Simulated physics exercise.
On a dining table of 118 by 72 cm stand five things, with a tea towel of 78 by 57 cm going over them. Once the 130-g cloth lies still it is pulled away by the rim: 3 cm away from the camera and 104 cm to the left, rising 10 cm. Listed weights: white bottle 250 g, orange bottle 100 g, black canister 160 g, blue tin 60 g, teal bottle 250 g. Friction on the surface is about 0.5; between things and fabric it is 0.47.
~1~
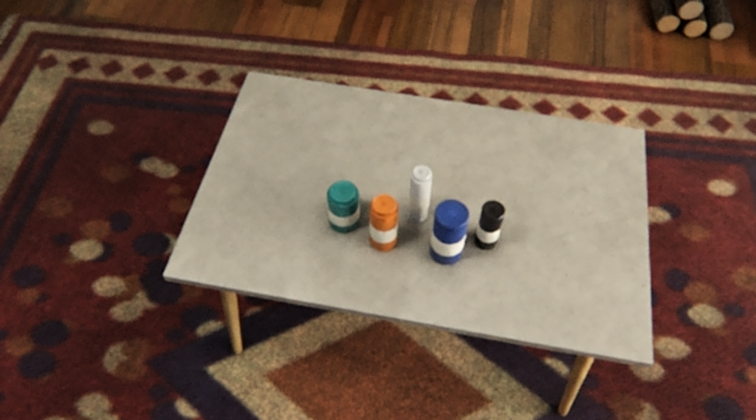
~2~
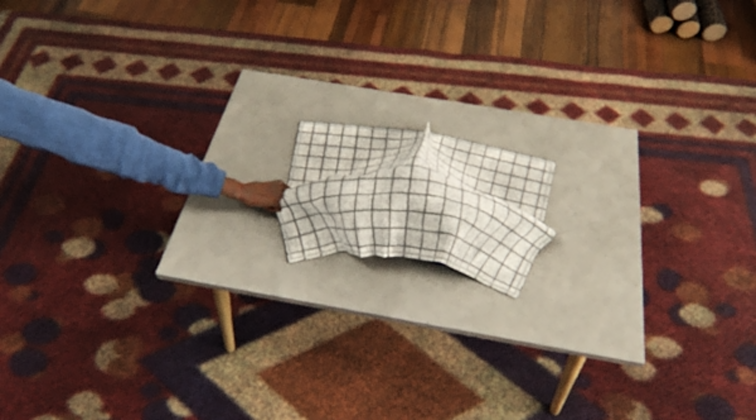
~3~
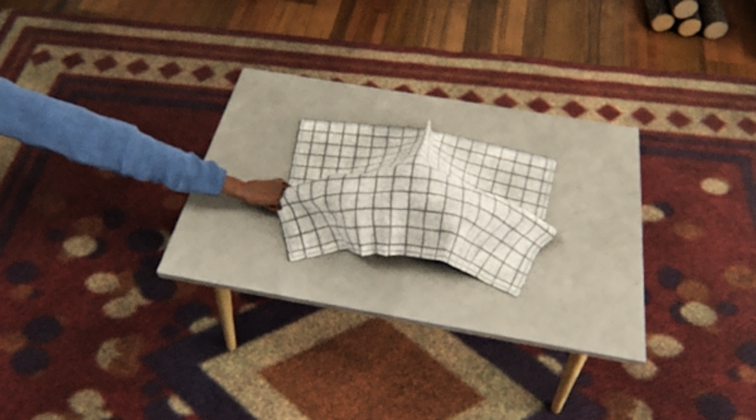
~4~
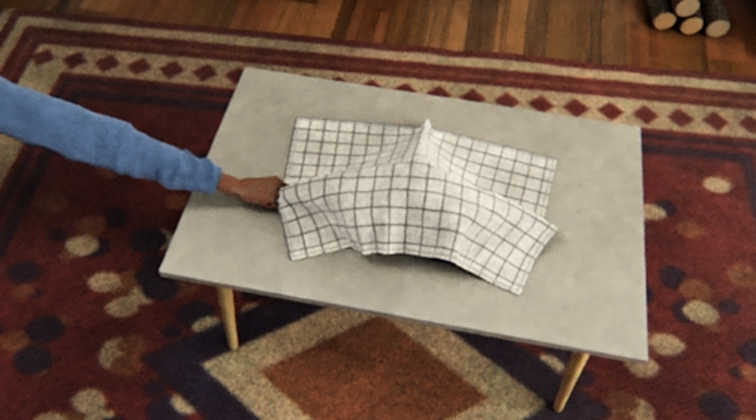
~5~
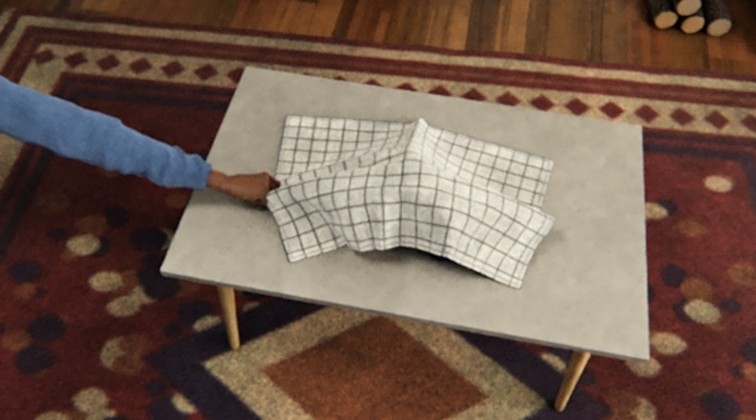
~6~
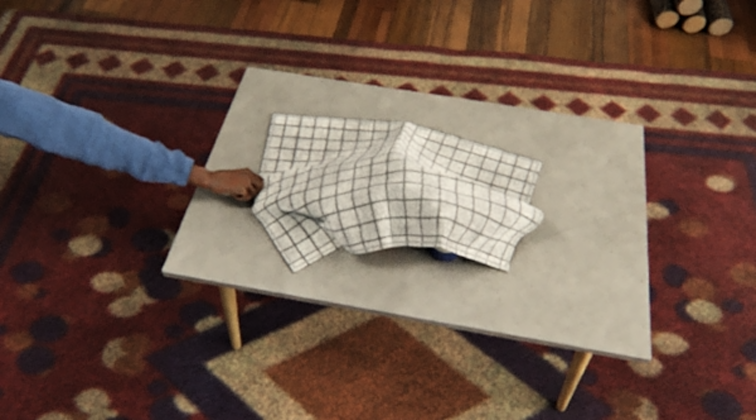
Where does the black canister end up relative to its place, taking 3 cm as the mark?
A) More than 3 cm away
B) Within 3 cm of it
Within 3 cm of it.
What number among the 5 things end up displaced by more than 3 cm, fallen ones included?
After counting, the figure is 4.
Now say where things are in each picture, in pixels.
Shows, black canister (494, 209), 14 cm tall; teal bottle (343, 191), 13 cm tall; white bottle (422, 172), 18 cm tall; orange bottle (384, 204), 16 cm tall; blue tin (452, 213), 17 cm tall, in the first frame.
Shows, tea towel corners (288, 263) (300, 121) (555, 162) (516, 298); grip (287, 201), in the second frame.
Shows, tea towel corners (289, 261) (301, 119); grip (287, 200), in the third frame.
Shows, tea towel corners (291, 260) (296, 117); grip (283, 197), in the fourth frame.
Shows, tea towel corners (289, 262) (287, 115); grip (273, 194), in the fifth frame.
Shows, tea towel corners (293, 273) (273, 113) (542, 162) (508, 271); grip (256, 190), in the sixth frame.
Next, middle of the tea towel at (305, 177); white bottle on its side, 11 cm off its start, blue tin 7 cm off its start, orange bottle 4 cm off its start.
Then, middle of the tea towel at (190, 150); orange bottle on its side, 17 cm off its start, blue tin on its side, 13 cm off its start, teal bottle on its side, 13 cm off its start.
After that, middle of the tea towel at (90, 150); orange bottle on its side, 26 cm off its start at (283, 264), teal bottle on its side, 19 cm off its start at (279, 179), white bottle on its side, 14 cm off its start at (364, 200).
Later, middle of the tea towel at (33, 176); orange bottle 36 cm off its start, teal bottle on its side, 25 cm off its start, white bottle on its side, 15 cm off its start.
At the end, middle of the tea towel at a place out of view; black canister 0 cm off its start at (492, 205), orange bottle over the edge, teal bottle on its side, 35 cm off its start at (248, 138), white bottle on its side, 18 cm off its start at (351, 183).
